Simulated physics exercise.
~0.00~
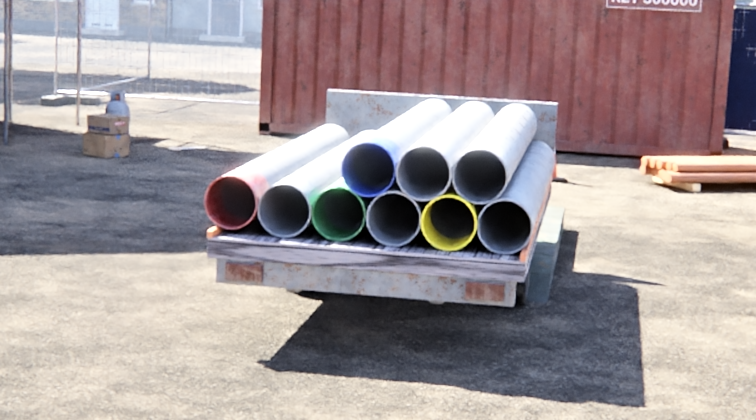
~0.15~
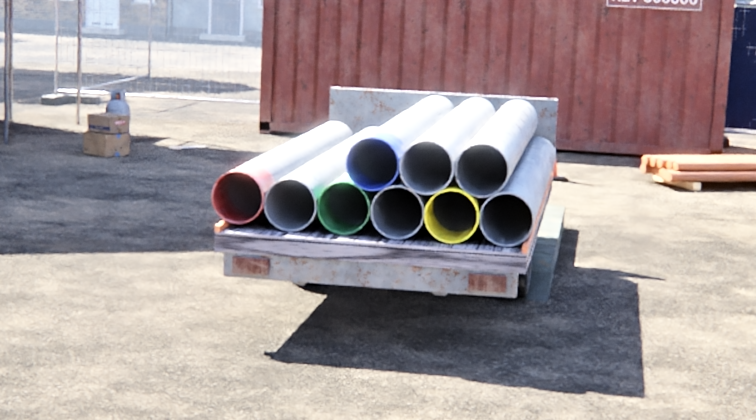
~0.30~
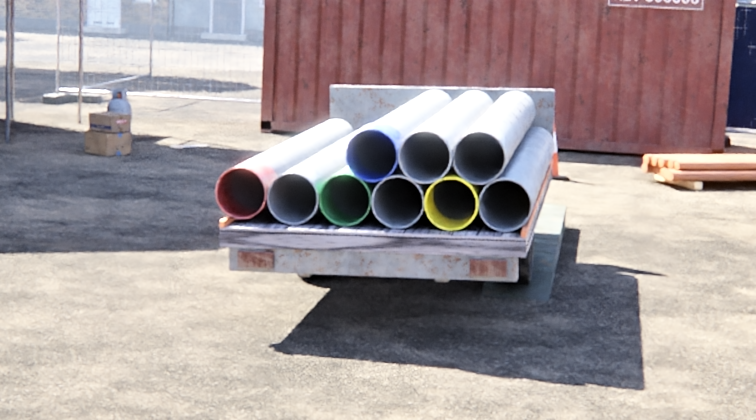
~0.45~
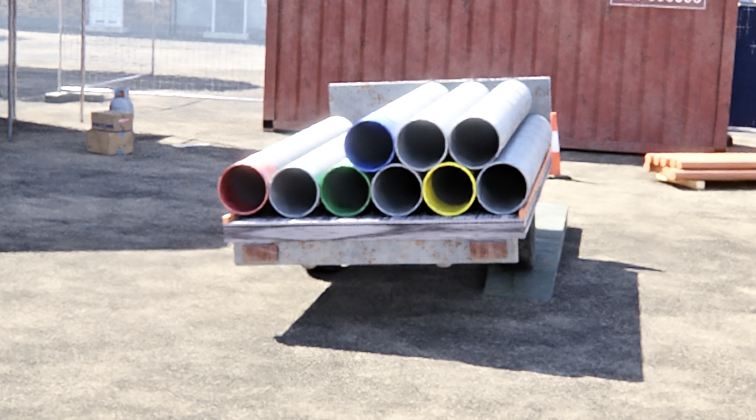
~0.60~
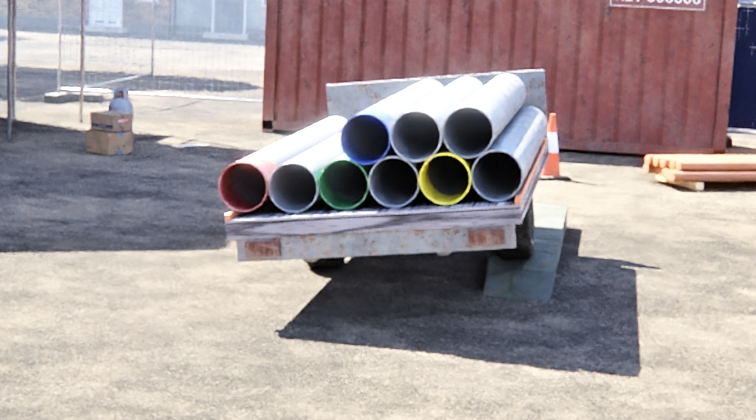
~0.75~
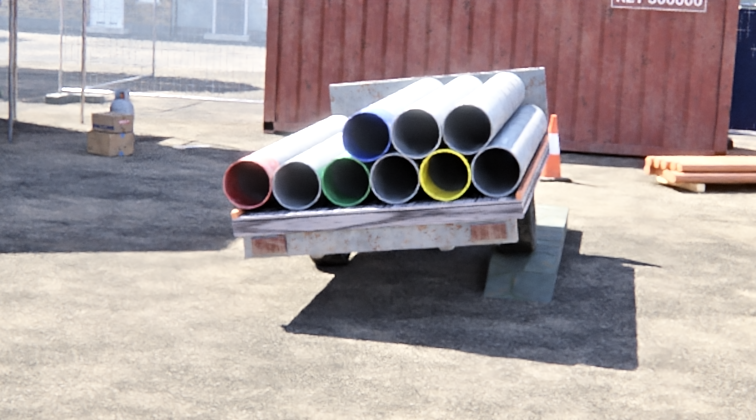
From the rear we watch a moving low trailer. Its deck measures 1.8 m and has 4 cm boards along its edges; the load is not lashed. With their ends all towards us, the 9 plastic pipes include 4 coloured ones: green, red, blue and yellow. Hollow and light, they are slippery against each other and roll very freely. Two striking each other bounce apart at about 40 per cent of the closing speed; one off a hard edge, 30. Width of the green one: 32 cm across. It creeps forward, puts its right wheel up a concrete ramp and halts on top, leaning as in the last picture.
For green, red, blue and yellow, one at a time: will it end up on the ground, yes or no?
Green: Yes; red: Yes; blue: Yes; yellow: Yes.
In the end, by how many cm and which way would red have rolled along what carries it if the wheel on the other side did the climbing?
Rightwards by roughly 0 cm.
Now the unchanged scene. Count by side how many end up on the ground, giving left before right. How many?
By side, that's 9 to the left and 0 to the right.
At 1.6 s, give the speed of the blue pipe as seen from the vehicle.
Close to 0.5 m/s at that moment.
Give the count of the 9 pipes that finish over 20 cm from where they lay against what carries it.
Total tallied: 9.
Then, 1.6 s in, green is on the deck, 50 cm from the left edge, rolling left; red is dropping off the left side; blue is up on others, 65 cm from the left edge, rolling left; yellow is on the deck, 70 cm from the right edge, rolling left; 1 off so far.
Then, 2.6 s in, green is dropping off the left side; red is down on the left; blue is up on others, 10 cm from the left edge, rolling left; yellow is on the deck, 55 cm from the left edge, rolling left; 3 off so far.
Then, 3.7 s in, green is down on the left; red is on the ground to the left; blue is dropping off the left side; yellow is dropping off the left side; 7 off so far.
In the end (6.0 s), green is on the ground to the left; red is down on the left; blue is down on the left; yellow is down on the left; 9 off so far.
